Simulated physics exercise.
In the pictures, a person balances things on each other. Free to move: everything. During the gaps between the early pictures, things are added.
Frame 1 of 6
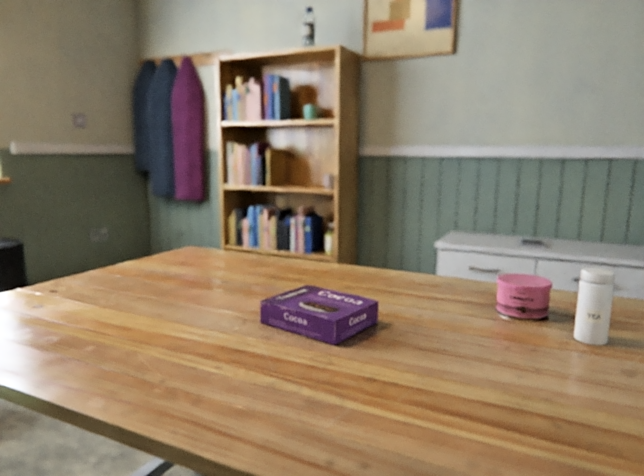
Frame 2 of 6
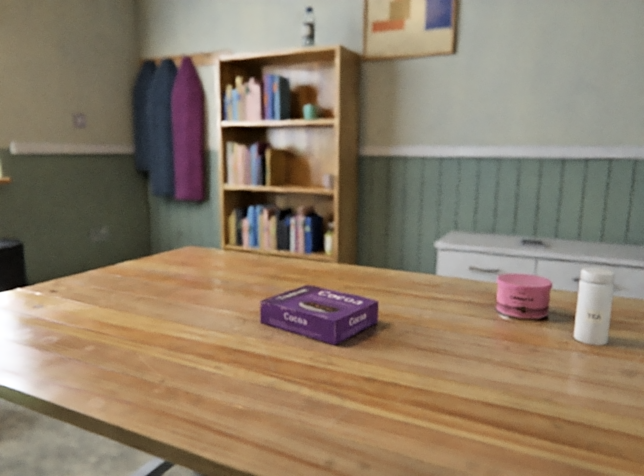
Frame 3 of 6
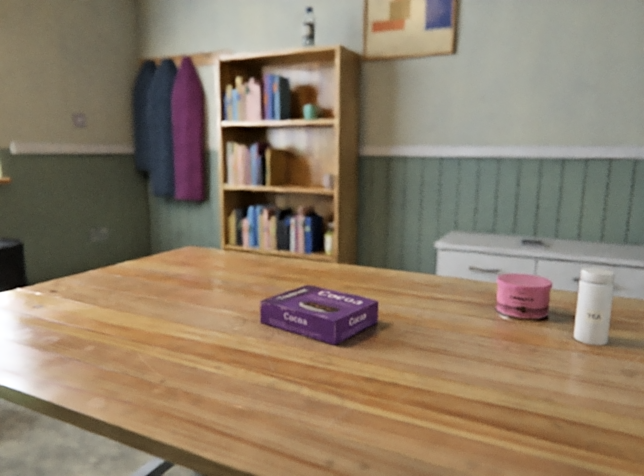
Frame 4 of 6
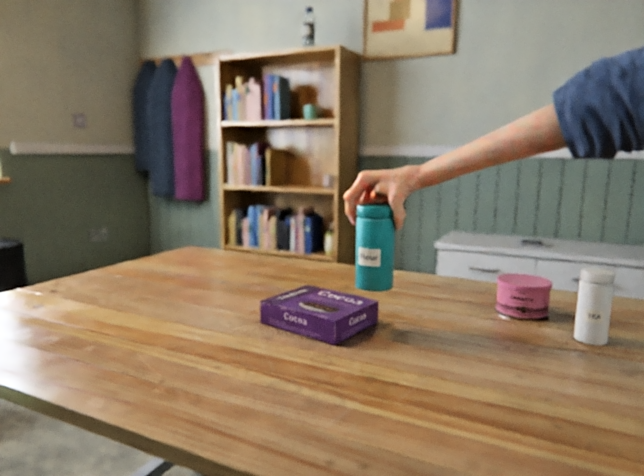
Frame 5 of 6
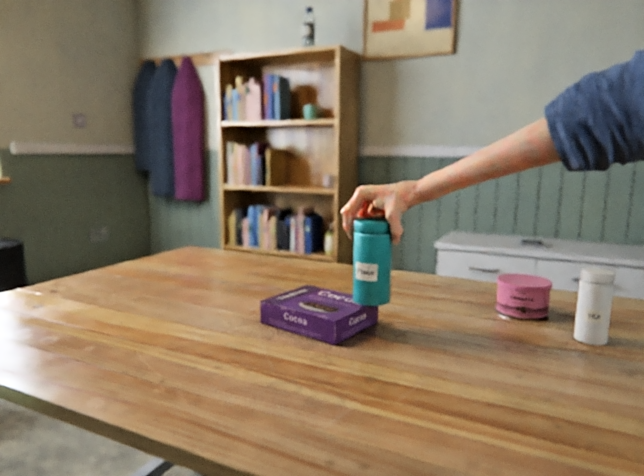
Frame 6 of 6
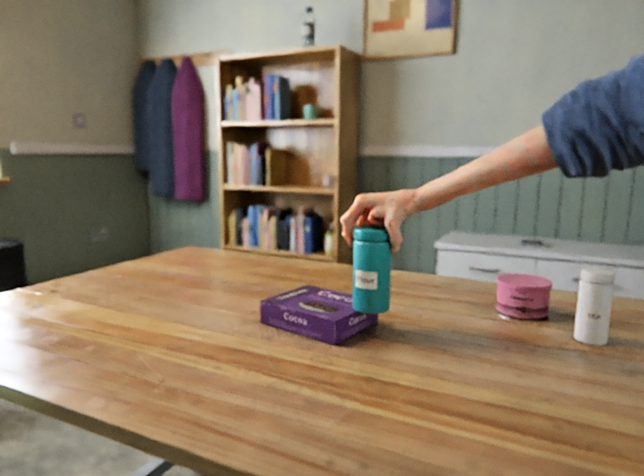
We see a purple cocoa box, a pink tub and a white shaker on a wooden table; a hand reaches in from the right holding a turquoise jar and lowers it onto the box's right side, still gripping it.
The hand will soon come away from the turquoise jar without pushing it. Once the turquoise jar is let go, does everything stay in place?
So the pile doesn't survive that.
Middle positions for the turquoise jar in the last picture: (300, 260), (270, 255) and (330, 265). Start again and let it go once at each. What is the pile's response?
Try one: It stands firm; try two: It topples; try three: It stands firm.
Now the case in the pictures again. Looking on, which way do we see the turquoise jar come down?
Result: Further right.
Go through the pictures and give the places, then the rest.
The last thing is not in view yet; white shaker (594, 306), in the first frame.
The last thing is not in view yet; purple packet (319, 312), in the second frame.
The last thing is not in view yet; pink tub (523, 296), in the third frame.
Still above its spot; turquoise jar (375, 247); white shaker (594, 306), in the fourth frame.
Still above its spot; turquoise jar (372, 261); purple packet (319, 312), in the fifth frame.
Set down, still held; turquoise jar (372, 269); pink tub (523, 296), in the sixth frame.
Then, 0.30 s after the last picture, turquoise jar tipped 27° from how it was near (388, 280).
Then, 0.40 s after the last picture, turquoise jar now fallen.
Then, 0.60 s after the last picture, nothing new.
Then, 2.10 s after the last picture, turquoise jar resting near (425, 328).
At rest, fallen, turquoise jar; the other 3 in place. Seen from the same camera at the end, turquoise jar near (426, 328). The pile gives way.
